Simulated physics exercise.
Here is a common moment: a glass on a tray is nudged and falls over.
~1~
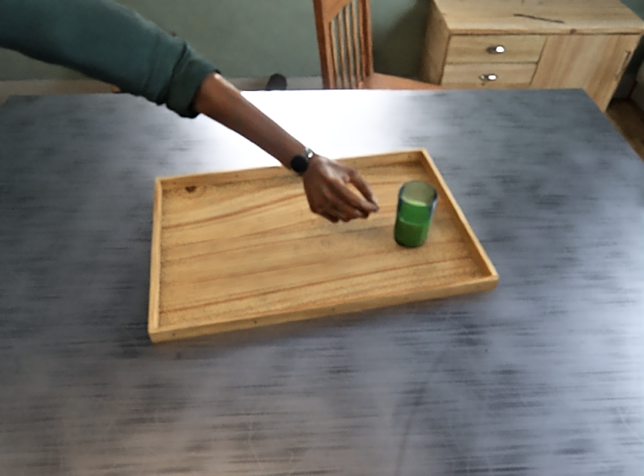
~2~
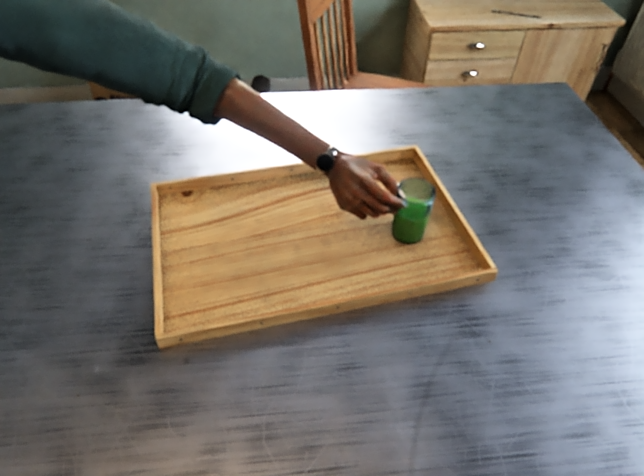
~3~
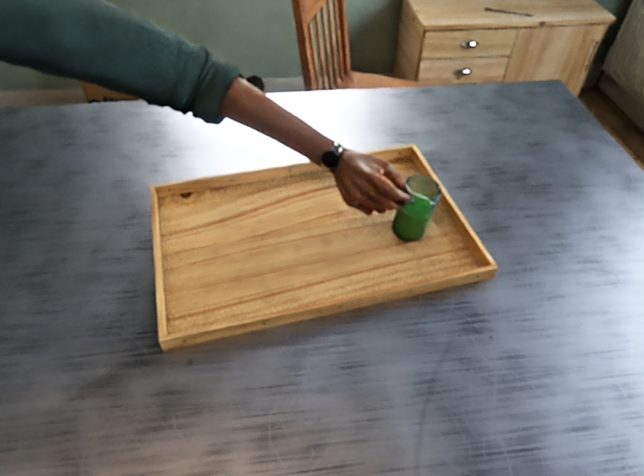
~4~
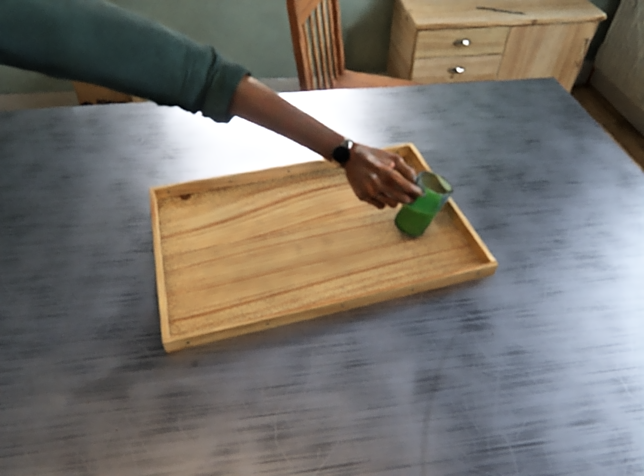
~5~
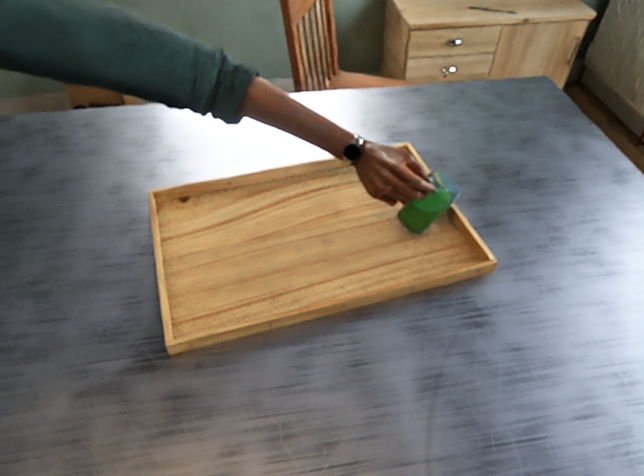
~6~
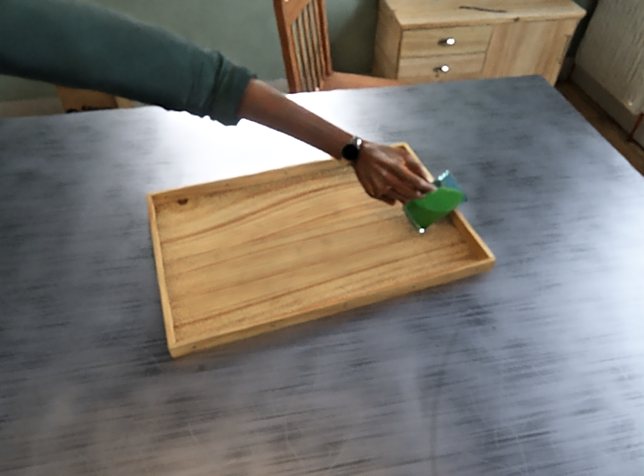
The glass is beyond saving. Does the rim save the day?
I expect the spill will leave the tray.
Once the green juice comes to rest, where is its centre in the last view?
Near (582, 197).
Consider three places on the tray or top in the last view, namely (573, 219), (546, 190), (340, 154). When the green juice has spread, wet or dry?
Taking them in order, I'd say covered, covered and safe.
Shortly, the glass lies across the rim; the puddle covers about as much as a plate; it has landed past the rim.
Then, the puddle covers about as much as a tray; it has landed past the rim.
At the finish, the puddle covers about as much as a tray; it has landed past the rim.
